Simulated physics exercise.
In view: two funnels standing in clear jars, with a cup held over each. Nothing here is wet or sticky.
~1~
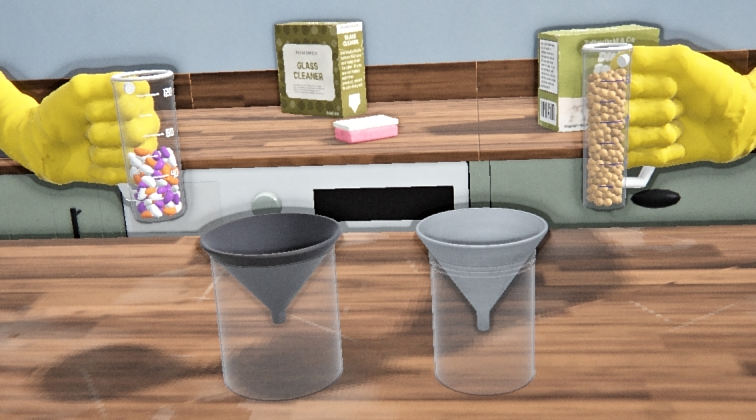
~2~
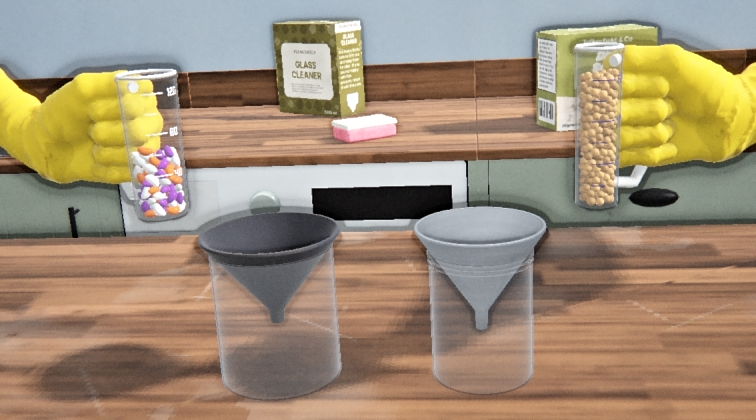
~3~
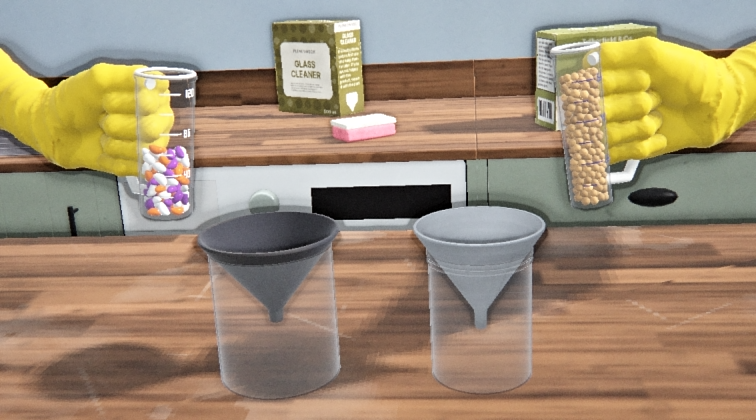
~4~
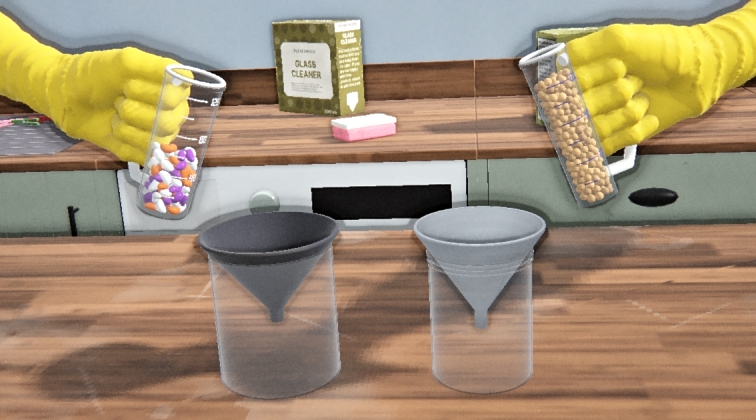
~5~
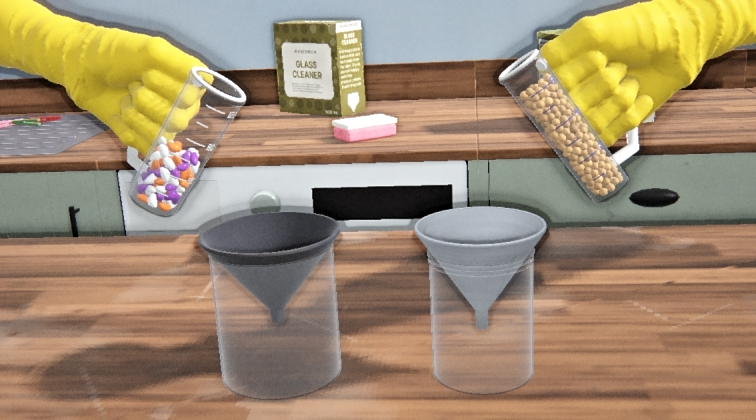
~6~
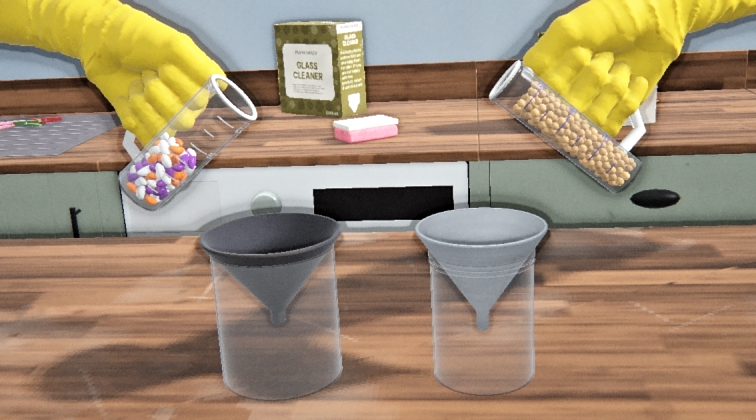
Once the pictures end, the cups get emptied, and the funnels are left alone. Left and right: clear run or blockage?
On the left it holds most of it back, on the right it holds most of it back.
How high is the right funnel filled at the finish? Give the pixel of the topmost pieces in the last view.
Close to (463, 257).
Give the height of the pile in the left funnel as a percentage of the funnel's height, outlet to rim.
Near 75 %.
Then, 0.41 s later than the last frame, left, every one still in the cup; right, every one still in the cup.
Then, 0.77 s later than the last frame, left, every one still in the cup; right, the larger part still in the cup, about a tenth in or over the funnel.
Then, 1.07 s later than the last frame, left, roughly a quarter still in the cup, the larger part in or over the funnel; right, roughly a quarter still in the cup, the larger part in or over the funnel.
When it is over, left, every one stuck in the funnel, not one down in the jar; right, every one stuck in the funnel, not one down in the jar.
